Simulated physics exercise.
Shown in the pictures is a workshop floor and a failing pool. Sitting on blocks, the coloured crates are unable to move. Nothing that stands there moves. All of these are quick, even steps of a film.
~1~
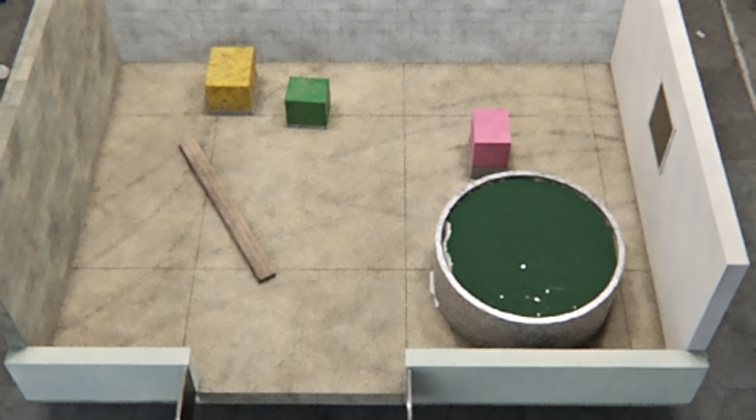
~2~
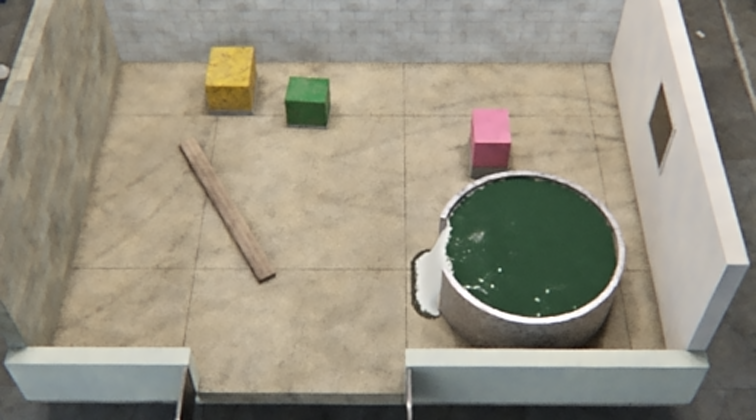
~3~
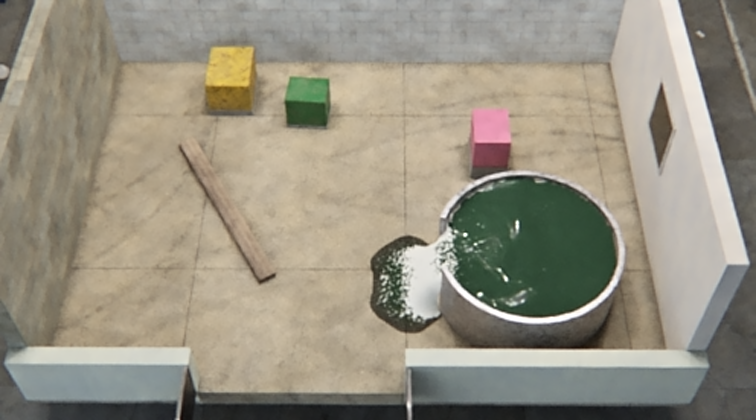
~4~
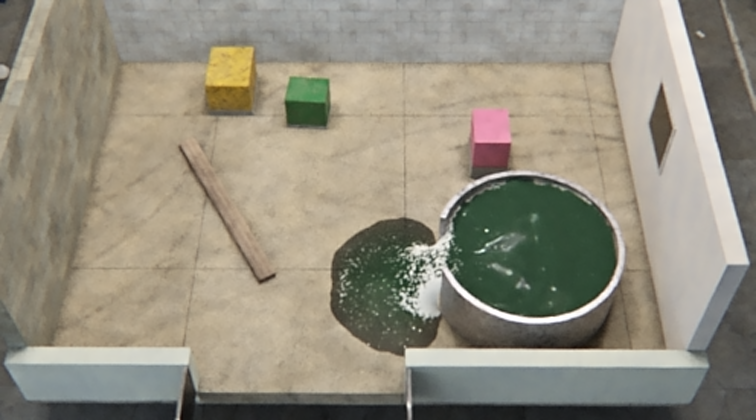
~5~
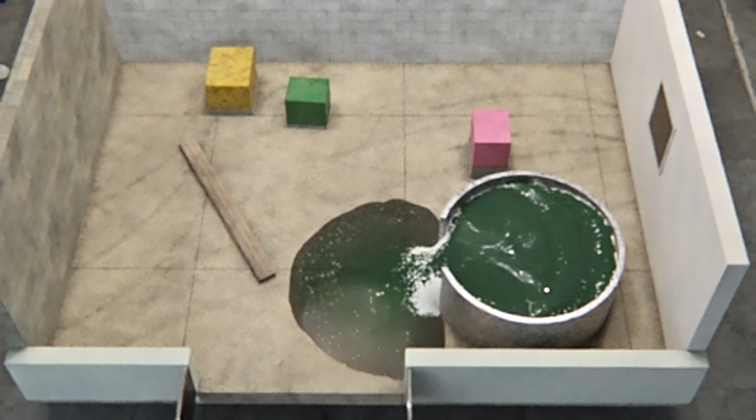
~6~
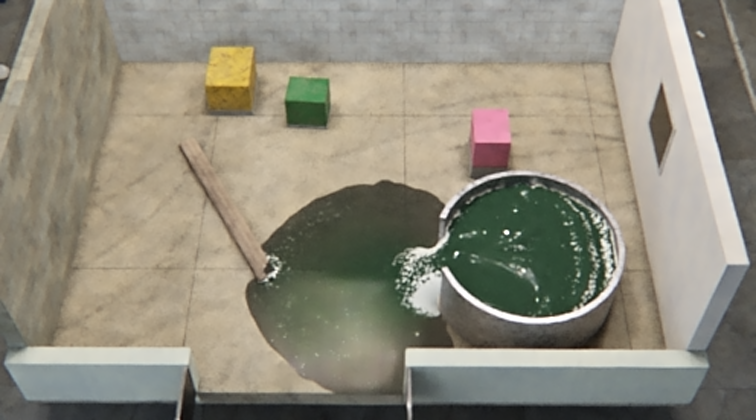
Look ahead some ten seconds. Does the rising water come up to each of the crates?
The pink crate - no, it does not. The yellow crate - yes, it does. The green crate - yes, it does.
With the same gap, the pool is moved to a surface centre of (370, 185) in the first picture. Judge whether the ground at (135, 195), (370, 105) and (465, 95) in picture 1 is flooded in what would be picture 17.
Results in order - swamped, left untouched, left untouched.
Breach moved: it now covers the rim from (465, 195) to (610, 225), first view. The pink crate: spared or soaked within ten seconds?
Result: Pink crate is swamped.
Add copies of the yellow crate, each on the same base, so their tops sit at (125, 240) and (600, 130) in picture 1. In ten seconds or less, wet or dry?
As listed: Is topped, is spared.
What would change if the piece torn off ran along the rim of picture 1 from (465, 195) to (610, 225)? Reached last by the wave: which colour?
The yellow-painted one.
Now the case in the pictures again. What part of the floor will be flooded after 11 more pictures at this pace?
That should be about 55 %.
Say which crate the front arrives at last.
Last of all: The one in pink.
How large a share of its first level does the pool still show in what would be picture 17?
It works out to roughly 58 percent.
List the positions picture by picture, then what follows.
Still water in the pool at (529, 246), in the first picture.
The front is at (431, 314), out from the gap at (439, 267), in the second picture.
Water pours out at (439, 271) and has run to (383, 314), in the third picture.
The front is at (342, 253), out from the gap at (439, 272), in the fourth picture.
Water pours out at (439, 271) and has run to (296, 302), in the fifth picture.
The front is at (253, 302), out from the gap at (439, 271), in the sixth picture.
A moment on, water covers 40 % of the floor; the pink crate not reached, the yellow crate not reached, the green crate water round its plinth.
Next, water covers 55 % of the floor; the pink crate not reached, the yellow crate water round its plinth, the green crate water round its plinth.
Then, water covers 60 % of the floor; the pink crate not reached, the yellow crate water round its plinth, the green crate water round its plinth.
Later, water covers 60 % of the floor; the pink crate not reached, the yellow crate water round its plinth, the green crate water round its plinth.
In the end, water covers 85 % of the floor; the pink crate stayed above the water, the yellow crate was topped, the green crate was topped.
